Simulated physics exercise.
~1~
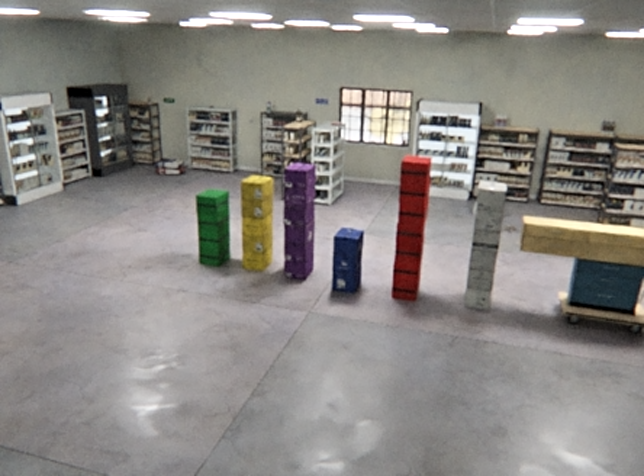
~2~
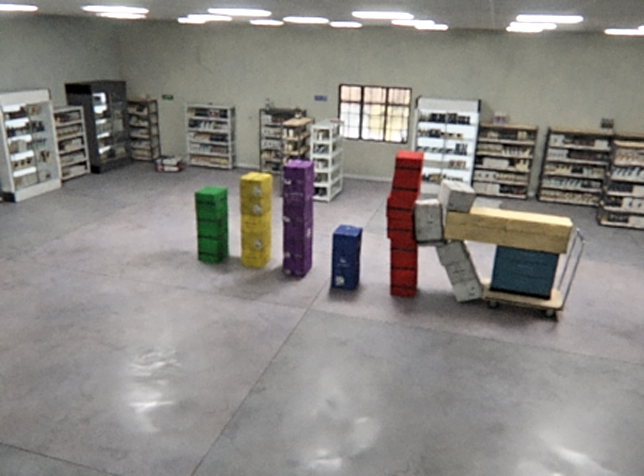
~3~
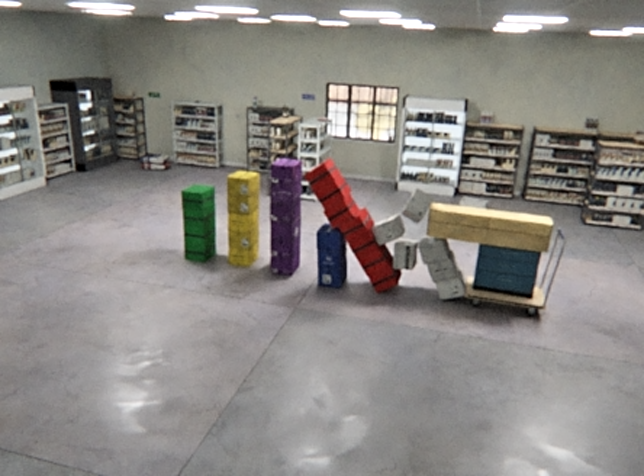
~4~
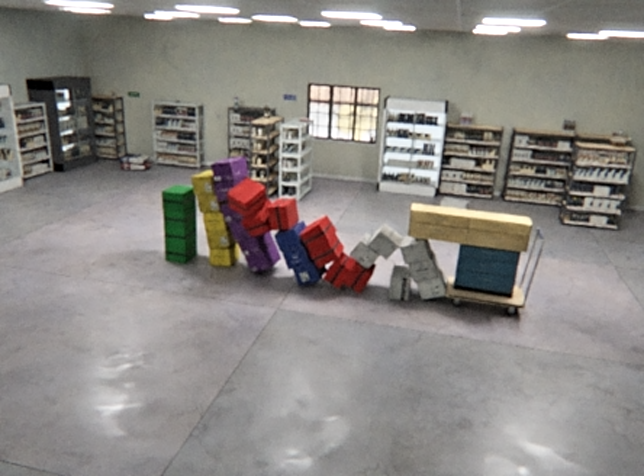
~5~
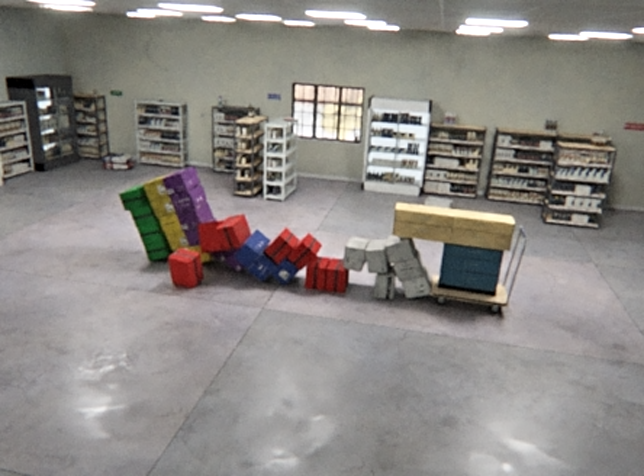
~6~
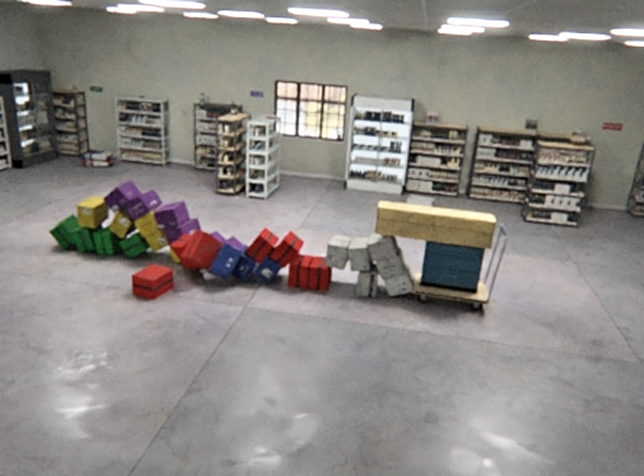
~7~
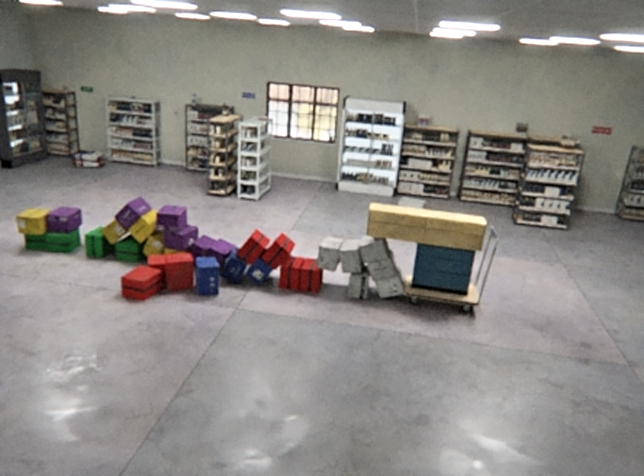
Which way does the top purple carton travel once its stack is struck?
It moves to the left, going over with its stack toward the yellow and green cartons.
A loaded trolley with a long tan case jutting from its top rolls left across a warehouse floor and drives the case into a stack of pale cartons. The pale stack buckles and knocks into the tall red stack, which leans left over the short blue one. The red cartons break apart and strike the purple stack, which tips into the yellow, and the yellow into the green. All three lean together and topple left. At the end the cartons lie in a jumbled line, with the trolley standing against the crumpled pale ones.
